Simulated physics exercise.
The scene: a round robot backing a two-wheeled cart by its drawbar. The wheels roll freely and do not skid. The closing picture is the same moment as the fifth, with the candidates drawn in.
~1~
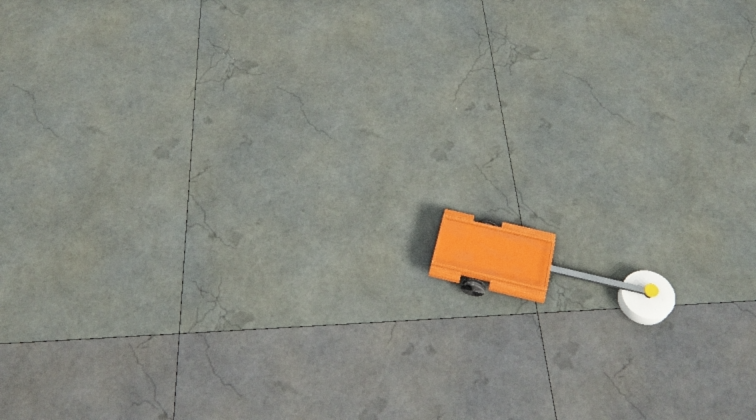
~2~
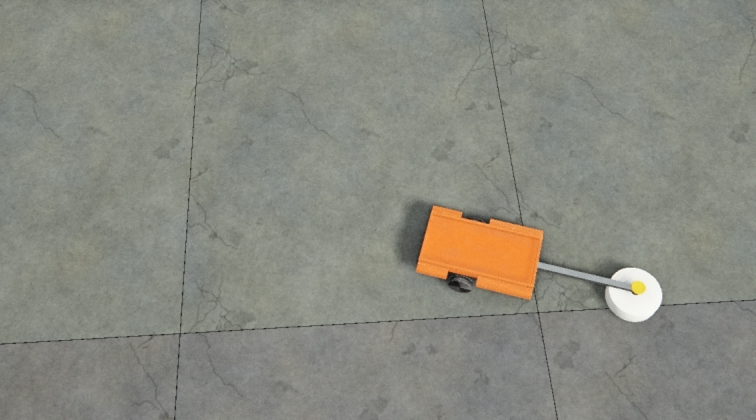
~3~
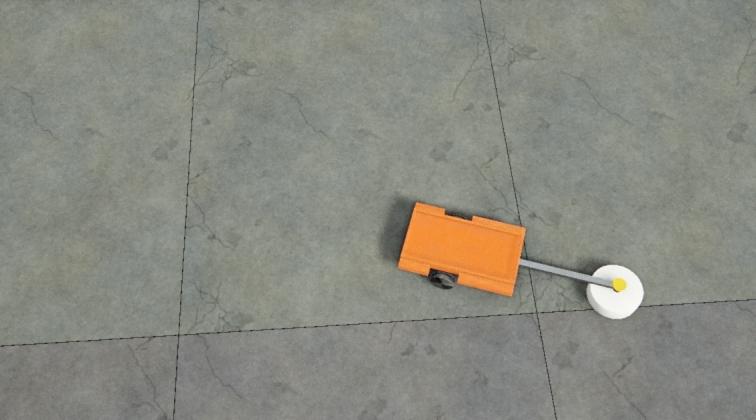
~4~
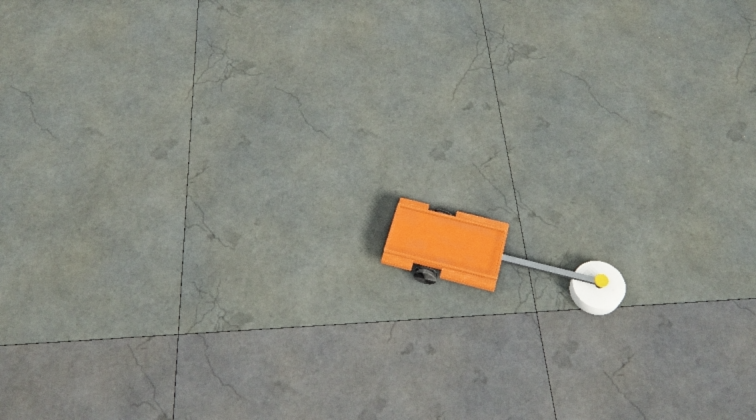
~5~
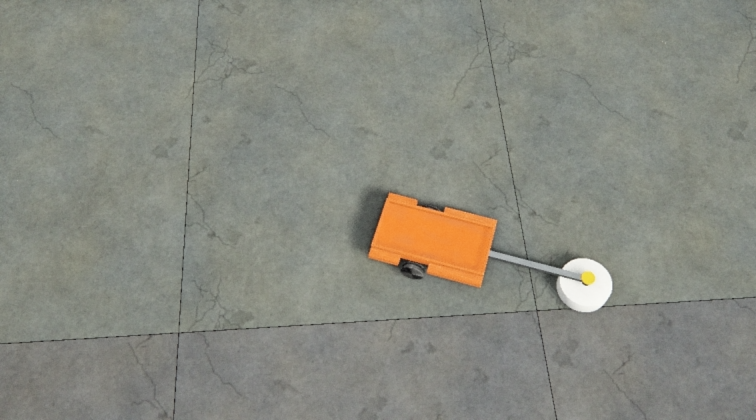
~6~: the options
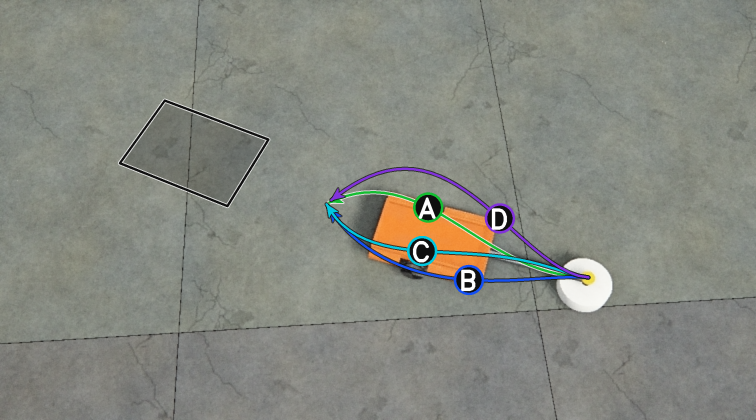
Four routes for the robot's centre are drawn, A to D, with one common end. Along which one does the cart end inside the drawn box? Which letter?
Route C.
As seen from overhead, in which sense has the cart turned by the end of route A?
It turns anticlockwise.
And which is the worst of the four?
The widest miss is D.
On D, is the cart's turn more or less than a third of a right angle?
More than that.
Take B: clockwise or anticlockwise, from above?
On that route, clockwise.
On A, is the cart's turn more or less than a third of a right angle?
It turns less than that.
On the marked copy, A from (589, 277) via (461, 226) to (329, 203); B from (589, 277) via (449, 278) to (329, 209); C from (589, 277) via (451, 253) to (326, 204); D from (589, 277) via (464, 190) to (331, 200); the bay at (195, 151).
Following C. Soon after the start, robot (489, 262), cart (342, 213).
Later, robot (390, 253), cart (257, 184).
In the end, robot (327, 211), cart (195, 153); the cart stands in the bay.
As for the rest, A leaves the cart at (175, 202), out of the bay; B leaves the cart at (232, 115), out of the bay; D leaves the cart at (187, 276), out of the bay.
